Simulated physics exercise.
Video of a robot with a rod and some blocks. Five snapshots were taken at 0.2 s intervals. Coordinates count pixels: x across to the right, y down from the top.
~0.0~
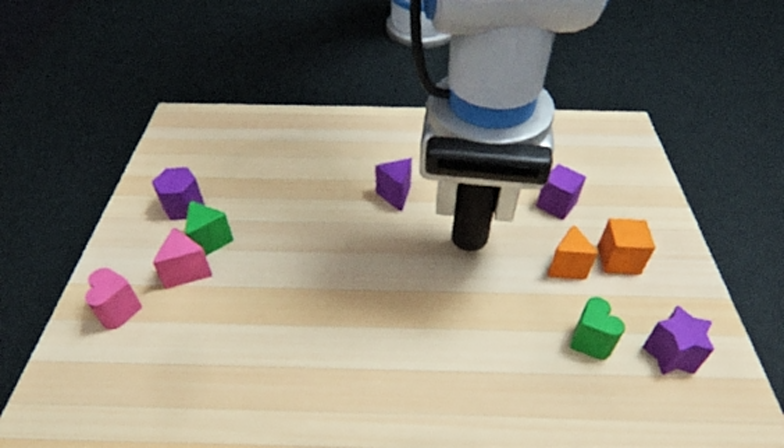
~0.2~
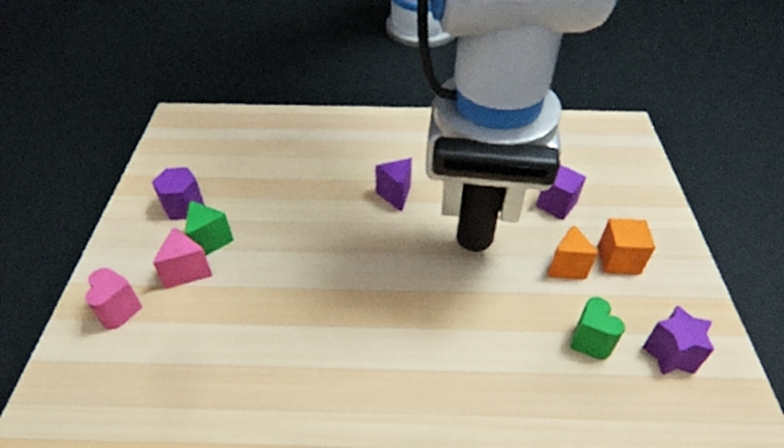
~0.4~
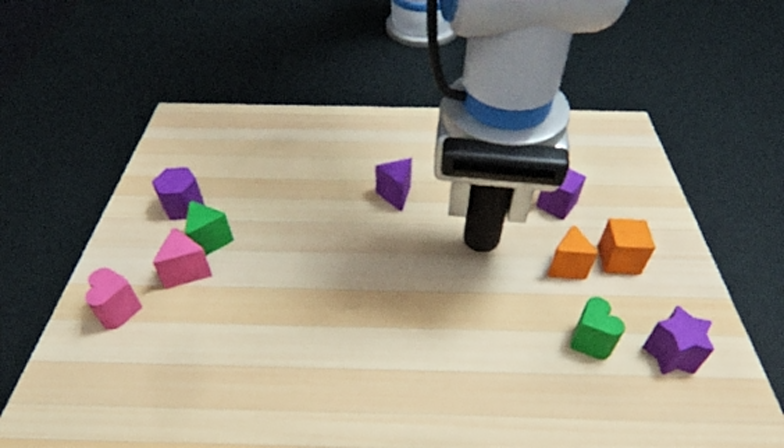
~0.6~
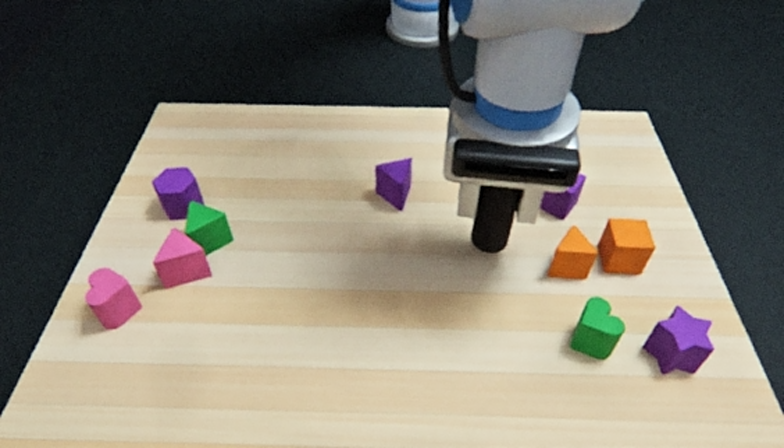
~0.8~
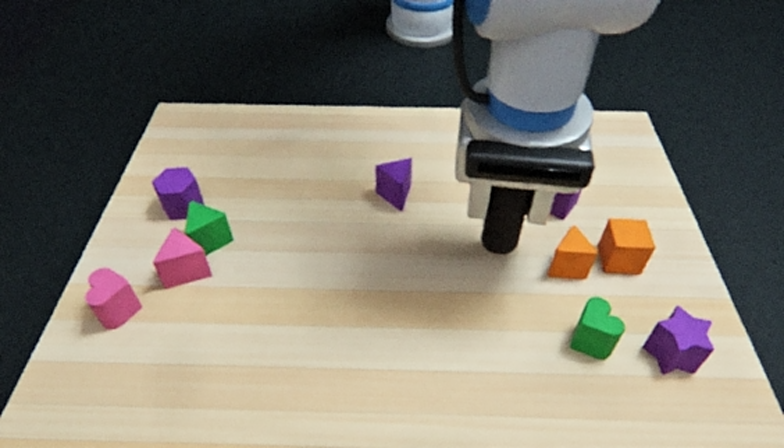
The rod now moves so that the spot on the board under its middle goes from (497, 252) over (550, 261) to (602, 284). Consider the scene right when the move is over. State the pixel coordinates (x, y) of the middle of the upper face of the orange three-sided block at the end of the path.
When the path ends, it will be at (650, 267).
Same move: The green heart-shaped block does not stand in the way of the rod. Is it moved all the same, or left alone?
That block stays.
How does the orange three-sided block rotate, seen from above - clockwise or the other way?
Viewed from above: Anti-clockwise.
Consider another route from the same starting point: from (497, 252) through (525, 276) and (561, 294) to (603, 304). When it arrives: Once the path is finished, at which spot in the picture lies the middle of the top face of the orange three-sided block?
Near (603, 249).
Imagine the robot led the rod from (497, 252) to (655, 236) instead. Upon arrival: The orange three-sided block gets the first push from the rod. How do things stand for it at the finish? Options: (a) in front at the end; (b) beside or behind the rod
b
What follows on the original path. One third of the way, rod (537, 245); nothing pushed yet.
Two thirds of the way, rod (572, 256); orange three-sided block (612, 252).
At the end, rod (607, 273); orange three-sided block (650, 267), turned 20° anticlockwise; green heart-shaped block still; orange four-sided block (644, 235), turned 45° anticlockwise.
